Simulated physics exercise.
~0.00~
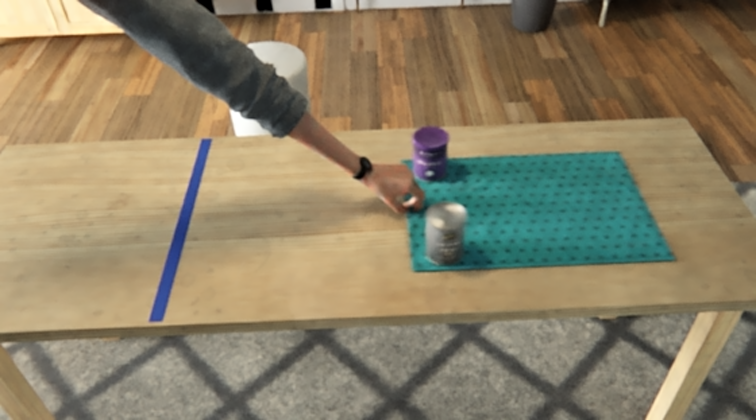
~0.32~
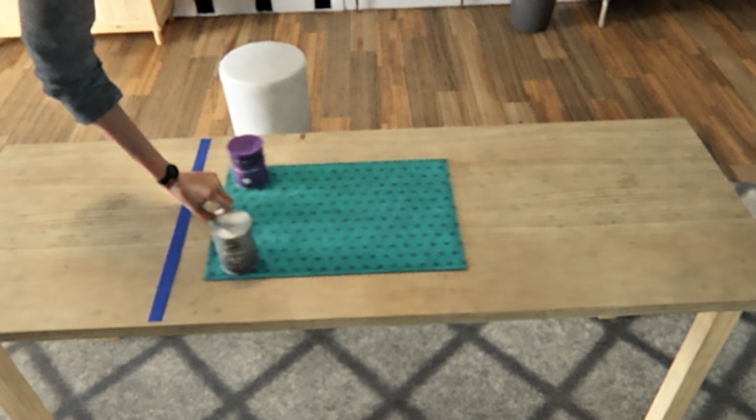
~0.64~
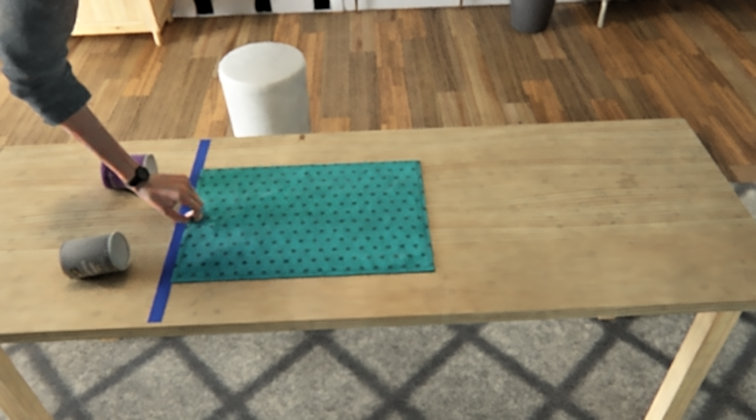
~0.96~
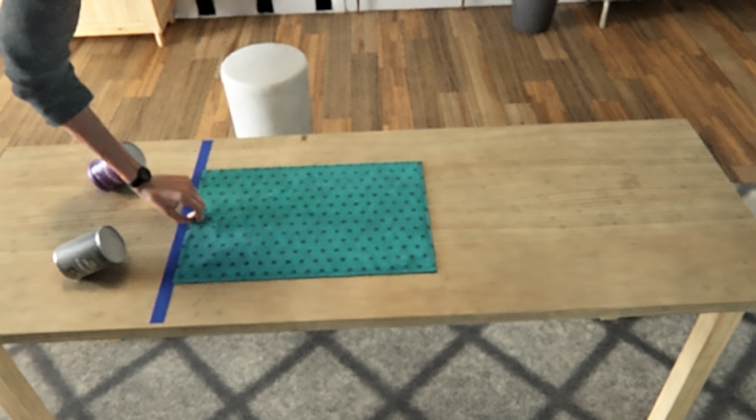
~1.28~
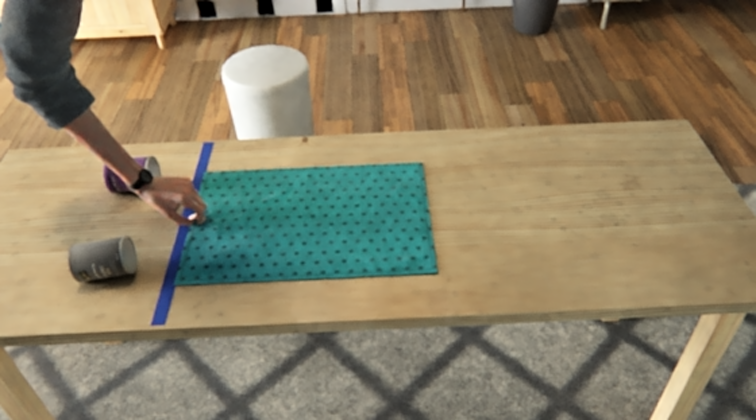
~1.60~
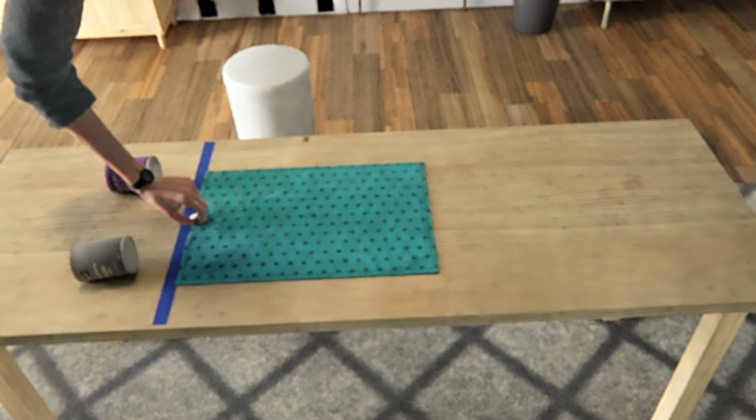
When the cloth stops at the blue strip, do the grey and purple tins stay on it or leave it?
Both tins leave the cloth. The grey tin shoots off the front and the purple tin slides clear as well, and both end up lying on the bare table to the left of the strip.
